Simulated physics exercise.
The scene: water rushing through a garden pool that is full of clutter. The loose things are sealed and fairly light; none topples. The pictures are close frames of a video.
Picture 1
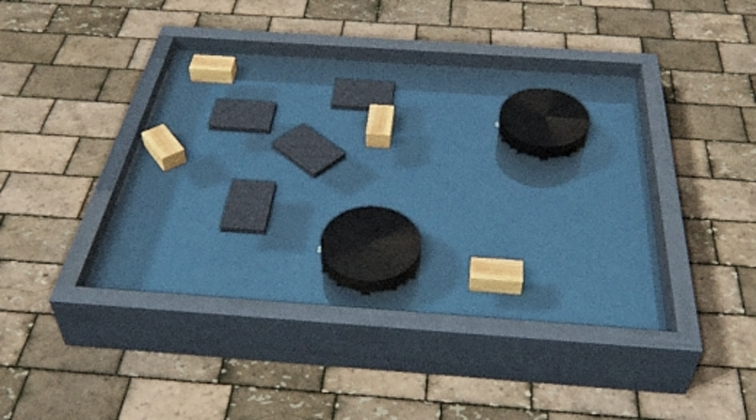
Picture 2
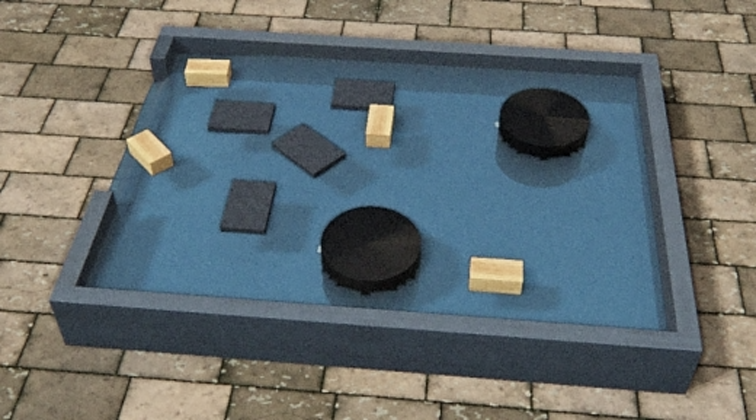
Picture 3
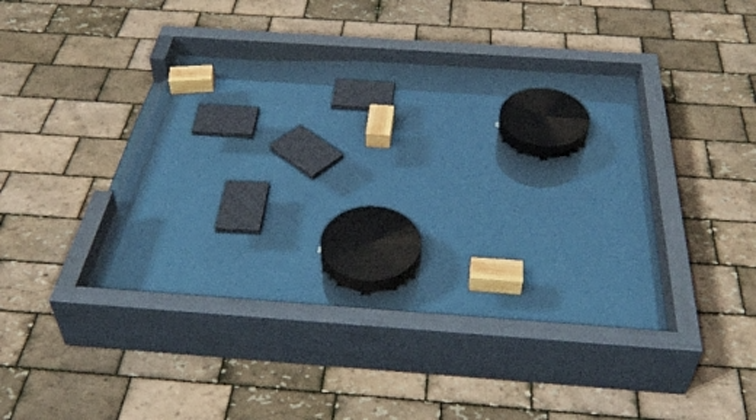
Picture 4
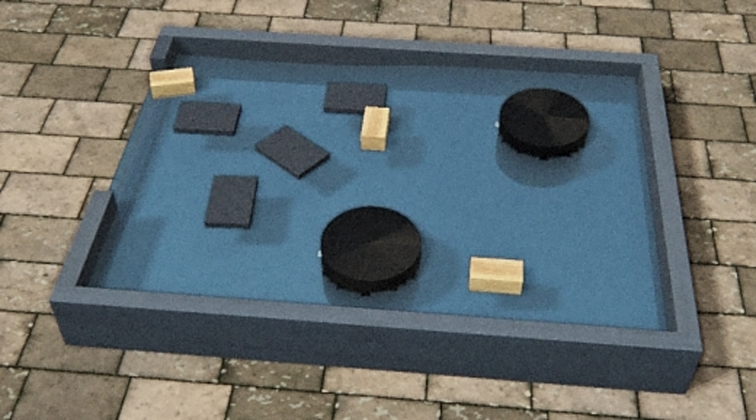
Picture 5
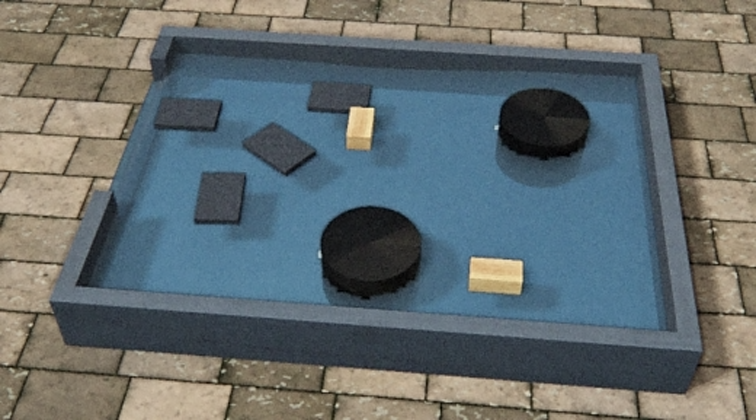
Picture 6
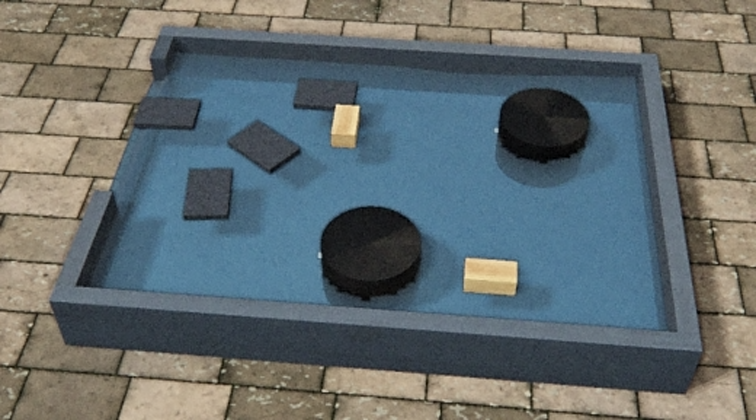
The video shows a shallow blue garden pool as a gap opens in its left wall; two pale blocks drift left and disappear there one after another, then dark slabs and another block slide leftward while two black discs stay put.
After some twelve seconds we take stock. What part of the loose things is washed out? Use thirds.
That comes to two thirds or more.
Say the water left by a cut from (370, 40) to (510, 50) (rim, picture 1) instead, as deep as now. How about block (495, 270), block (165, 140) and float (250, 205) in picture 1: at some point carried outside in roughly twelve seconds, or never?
In that order: Inside, inside, inside.
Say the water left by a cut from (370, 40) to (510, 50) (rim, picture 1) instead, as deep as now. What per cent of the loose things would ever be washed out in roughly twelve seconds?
I make it 50 per cent.
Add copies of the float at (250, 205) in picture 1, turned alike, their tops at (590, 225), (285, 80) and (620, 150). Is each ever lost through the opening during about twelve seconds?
In that order: No, out, stays.
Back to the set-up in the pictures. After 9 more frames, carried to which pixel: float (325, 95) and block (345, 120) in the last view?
Roughly at (217, 96) and (231, 116).
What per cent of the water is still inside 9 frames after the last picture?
About 70 per cent.
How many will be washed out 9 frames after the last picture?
It comes to 5.
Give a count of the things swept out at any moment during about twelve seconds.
I count 7.
A moment on, 3 of 8 are out; 5 afloat.
Next, 5 of 8 are out; 3 afloat.
Later, 6 of 8 are out; 2 afloat.
In the end, 7 of 8 are out; 1 afloat.
